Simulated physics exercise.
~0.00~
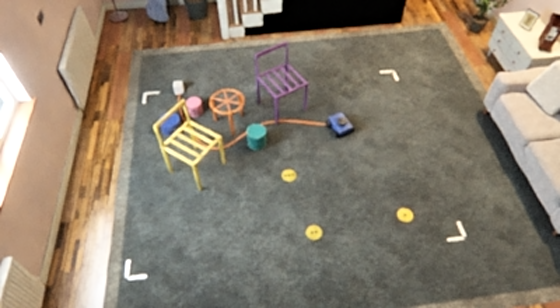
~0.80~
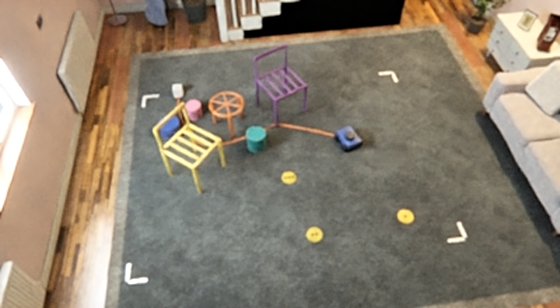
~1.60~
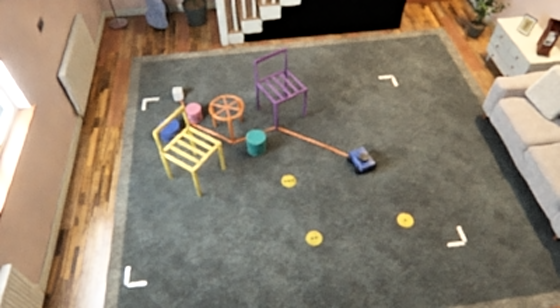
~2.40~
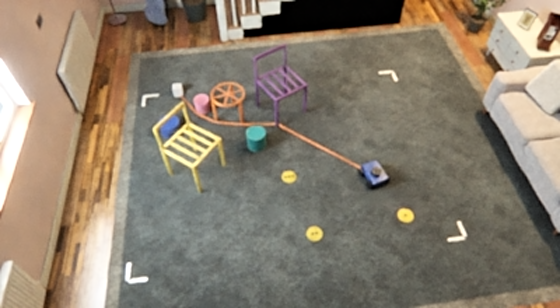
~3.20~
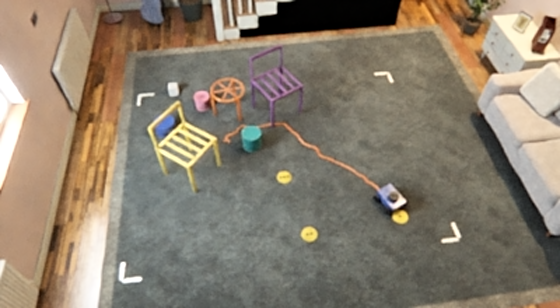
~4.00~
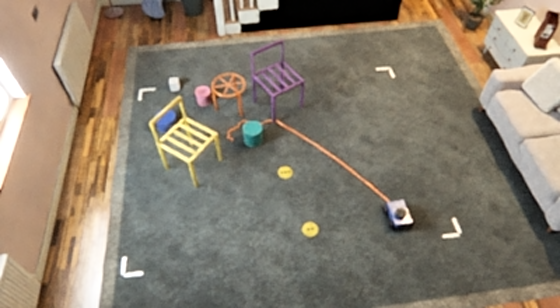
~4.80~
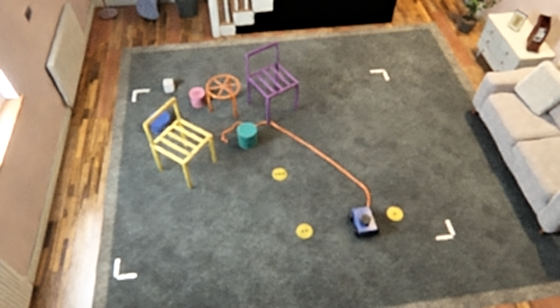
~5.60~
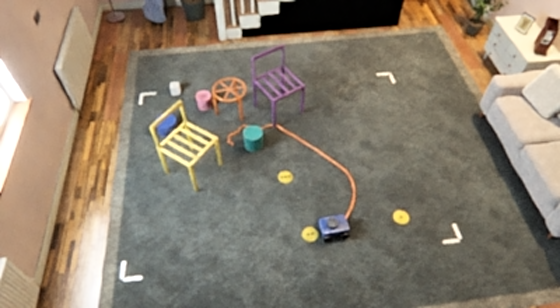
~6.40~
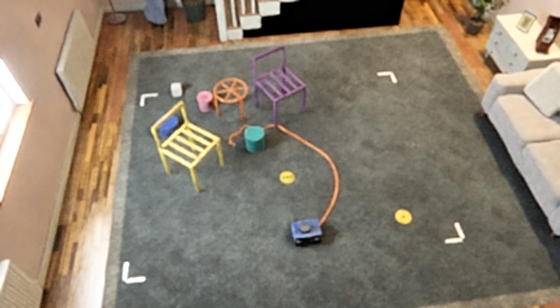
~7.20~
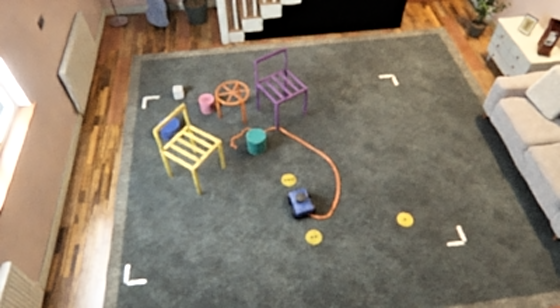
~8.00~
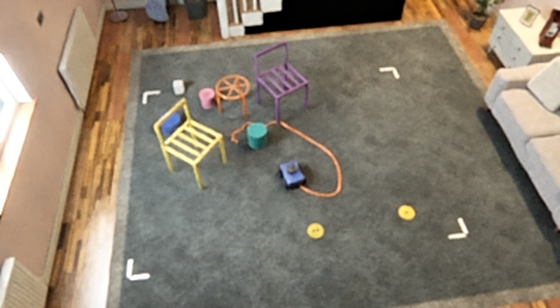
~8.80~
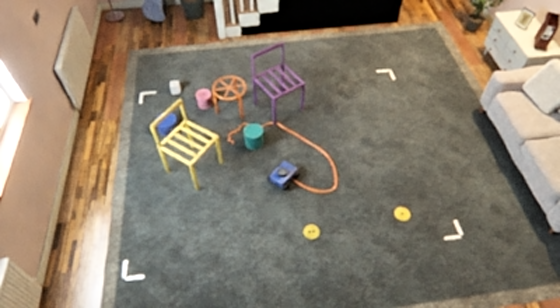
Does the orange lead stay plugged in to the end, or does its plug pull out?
The plug pulls out, and the lead is left with its far end loose on the rug near the teal bin.
